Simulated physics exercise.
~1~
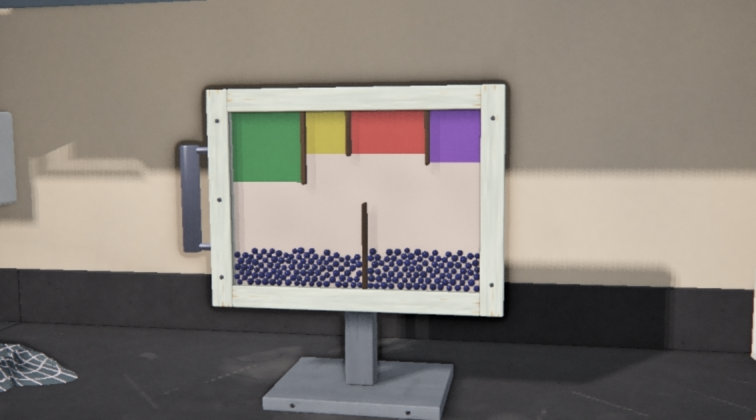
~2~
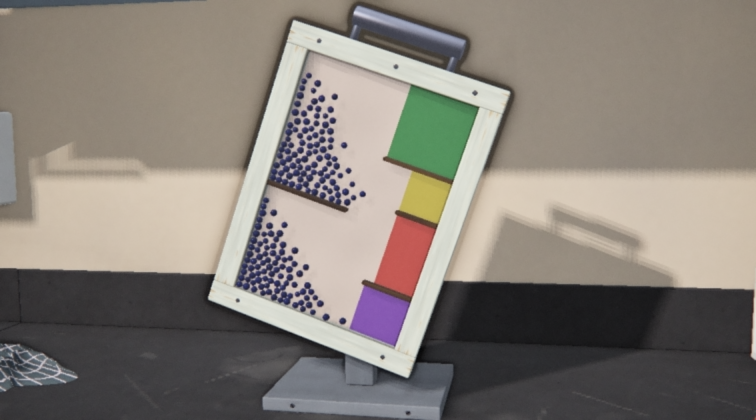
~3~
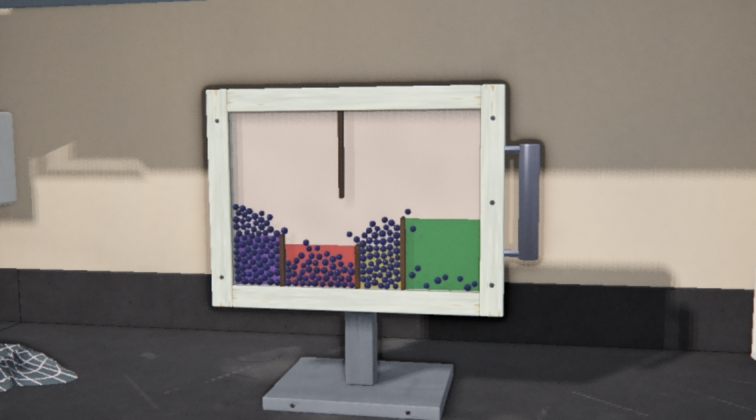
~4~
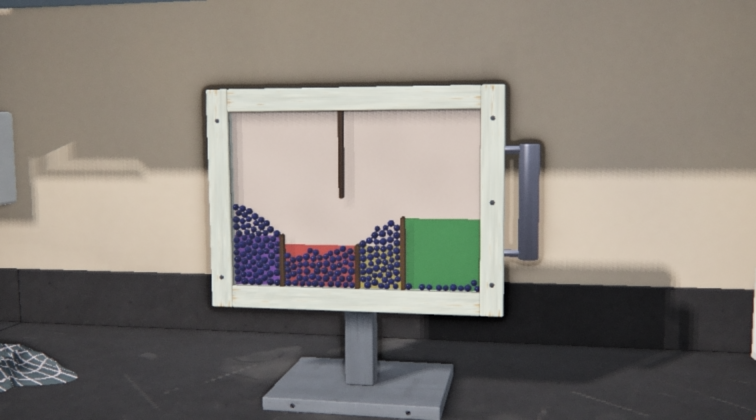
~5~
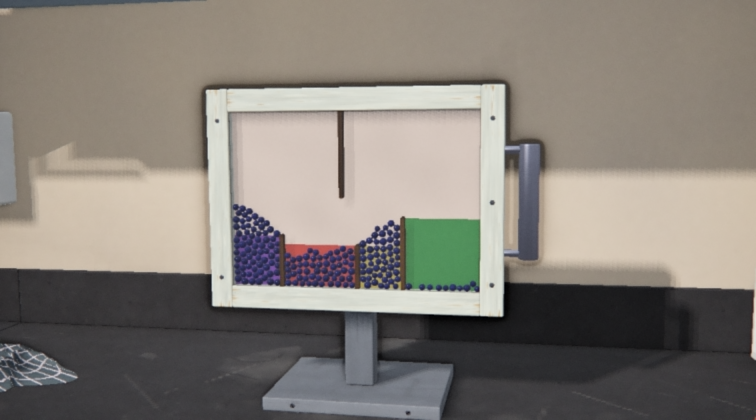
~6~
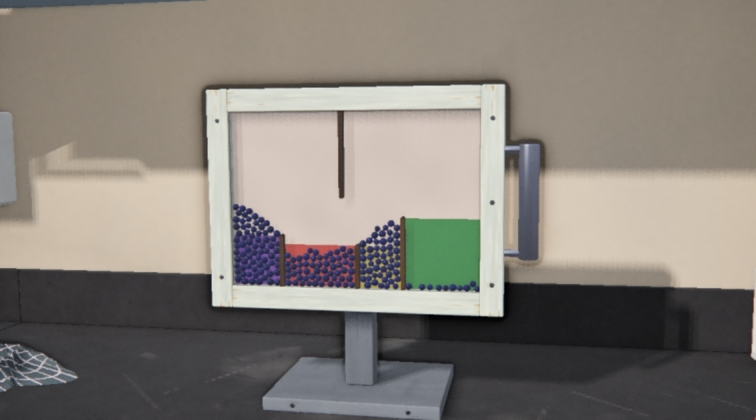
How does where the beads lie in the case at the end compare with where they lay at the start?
They began as a level layer along the bottom, and at the end they were still in the lower part of the view but heaped unevenly in the pockets, so the beads as a whole sat slightly higher.
